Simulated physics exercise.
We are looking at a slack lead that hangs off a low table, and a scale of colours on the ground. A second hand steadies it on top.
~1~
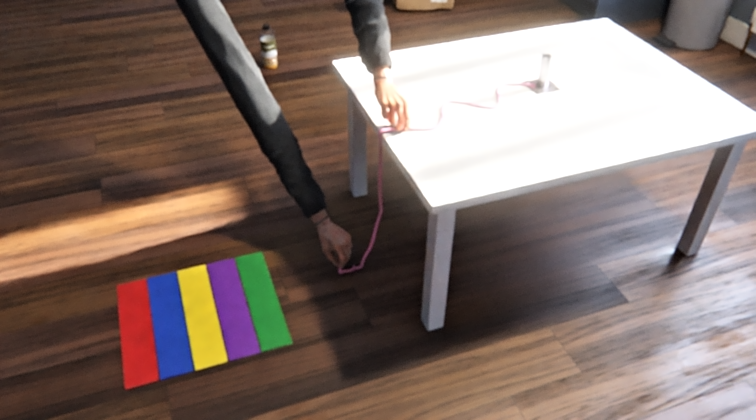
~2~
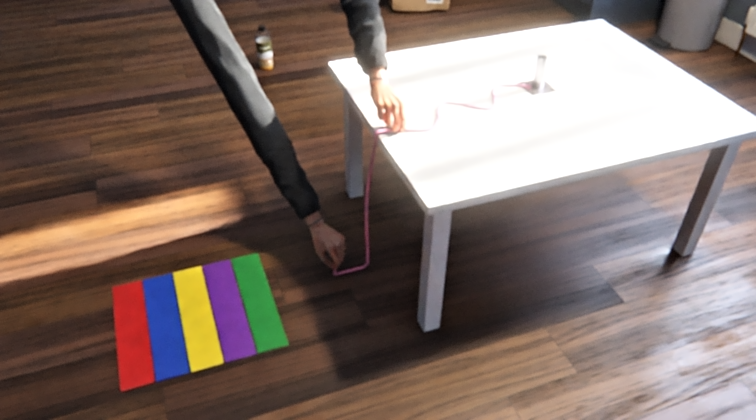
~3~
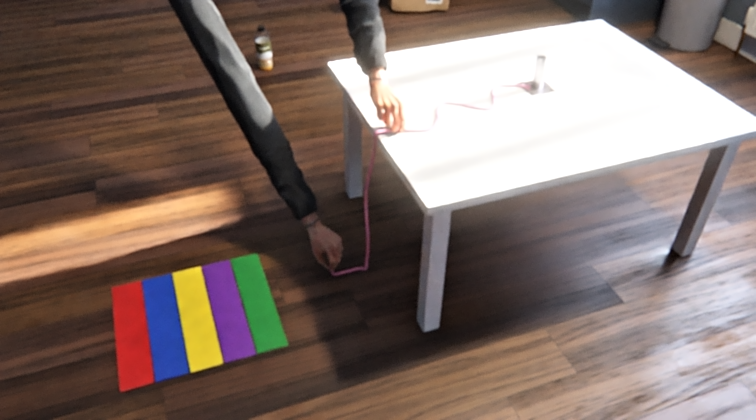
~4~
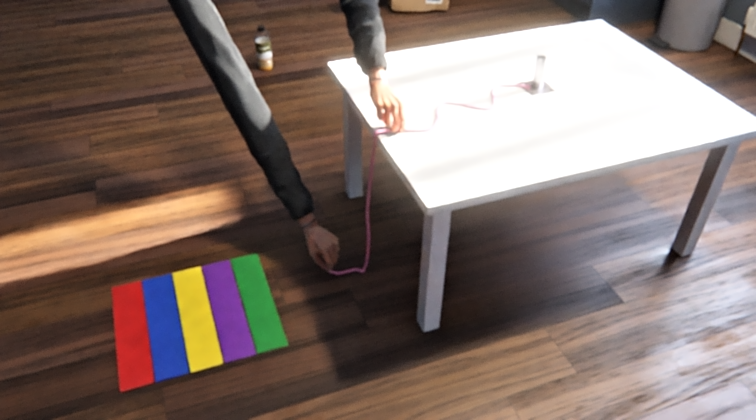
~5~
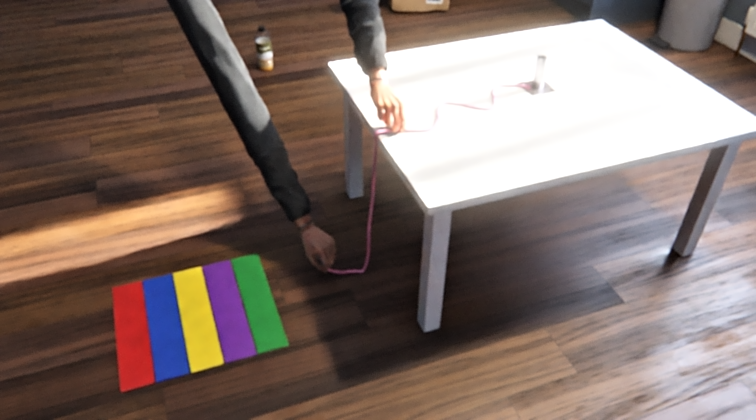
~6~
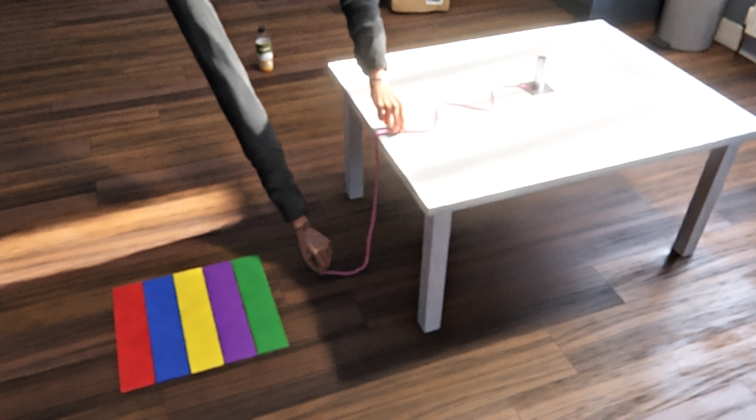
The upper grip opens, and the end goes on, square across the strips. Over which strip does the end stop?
The end stops over the blue strip.
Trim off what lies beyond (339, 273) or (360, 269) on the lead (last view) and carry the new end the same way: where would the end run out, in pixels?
Try by try, around (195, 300) and (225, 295).
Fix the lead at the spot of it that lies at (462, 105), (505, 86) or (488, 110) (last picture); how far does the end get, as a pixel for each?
The places are (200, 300), (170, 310) and (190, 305).
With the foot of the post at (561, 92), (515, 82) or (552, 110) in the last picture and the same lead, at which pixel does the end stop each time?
About (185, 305), (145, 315) and (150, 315).
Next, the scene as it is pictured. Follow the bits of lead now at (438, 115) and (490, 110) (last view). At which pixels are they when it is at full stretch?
The first at (399, 122), the second at (460, 106).
Soon after, end near (227, 294); over purple.
After that, end near (186, 305); over yellow.
At the stop, end near (161, 311); over blue. It gets as far as the blue strip.
